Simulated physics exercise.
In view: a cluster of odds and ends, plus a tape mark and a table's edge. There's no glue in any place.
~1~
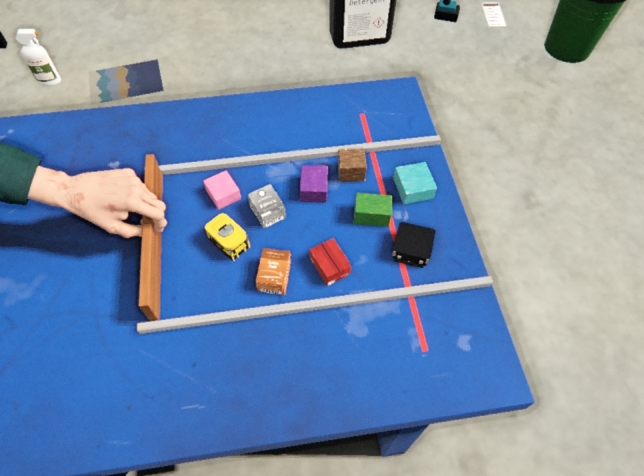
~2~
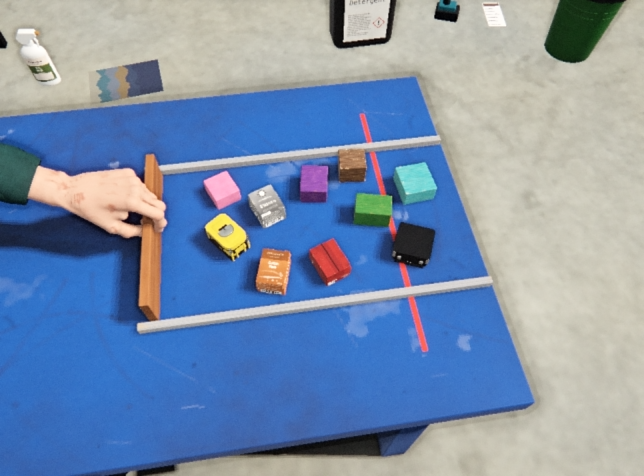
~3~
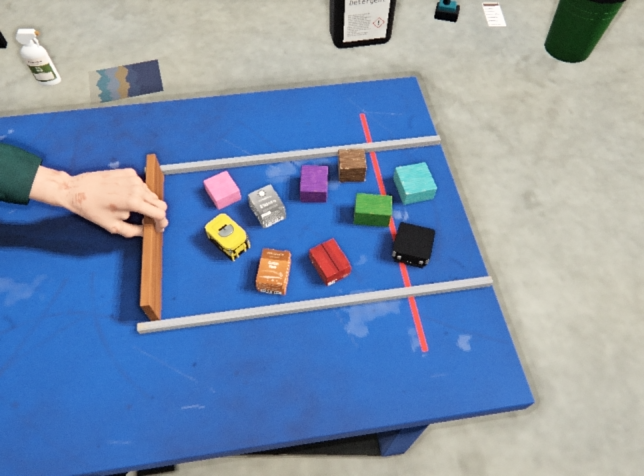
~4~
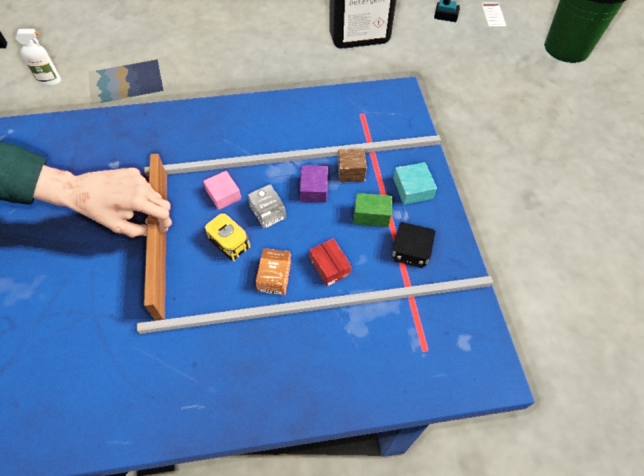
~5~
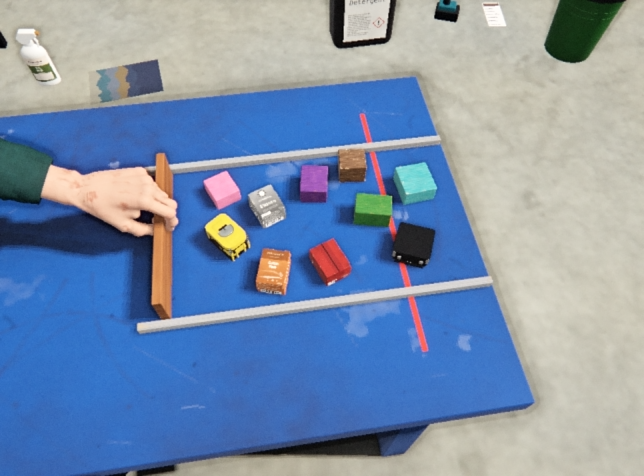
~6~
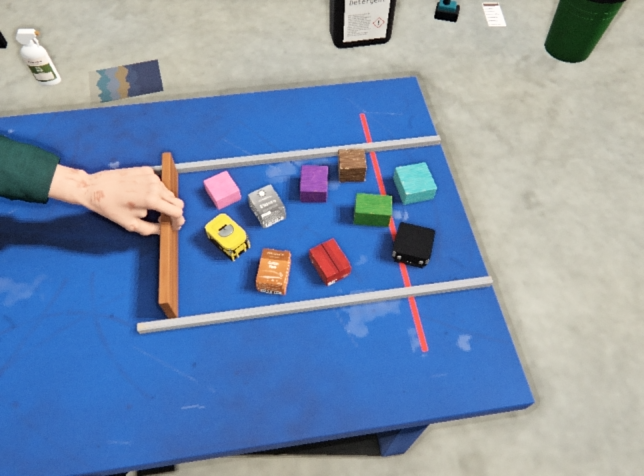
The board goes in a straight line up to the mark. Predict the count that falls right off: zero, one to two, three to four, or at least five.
The count is zero.
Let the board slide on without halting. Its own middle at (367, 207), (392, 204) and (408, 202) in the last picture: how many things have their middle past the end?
0, 0 and 3.
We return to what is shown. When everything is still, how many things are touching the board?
It's touching 4 at the end.
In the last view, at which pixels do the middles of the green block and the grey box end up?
You'll see the green block at (438, 209), with the grey box at (405, 194).
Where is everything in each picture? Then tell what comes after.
The first picture shows turquoise block (414, 183); black case (413, 245); green block (373, 210); board (152, 233); tape (389, 215).
The second picture shows black case (413, 245); brown block (352, 166).
The third picture shows green block (373, 210); purple block (314, 184).
The fourth picture shows turquoise block (414, 183); board (157, 233).
The fifth picture shows black case (413, 245); yellow case (228, 237).
The sixth picture shows turquoise block (414, 183); black case (413, 245); green block (373, 210); board (170, 231); tape (389, 215).
A little later, none off yet; turquoise block at rest near (414, 183); black case at rest near (413, 245); green block at rest near (373, 210).
When it is over, the number that fall off is zero.
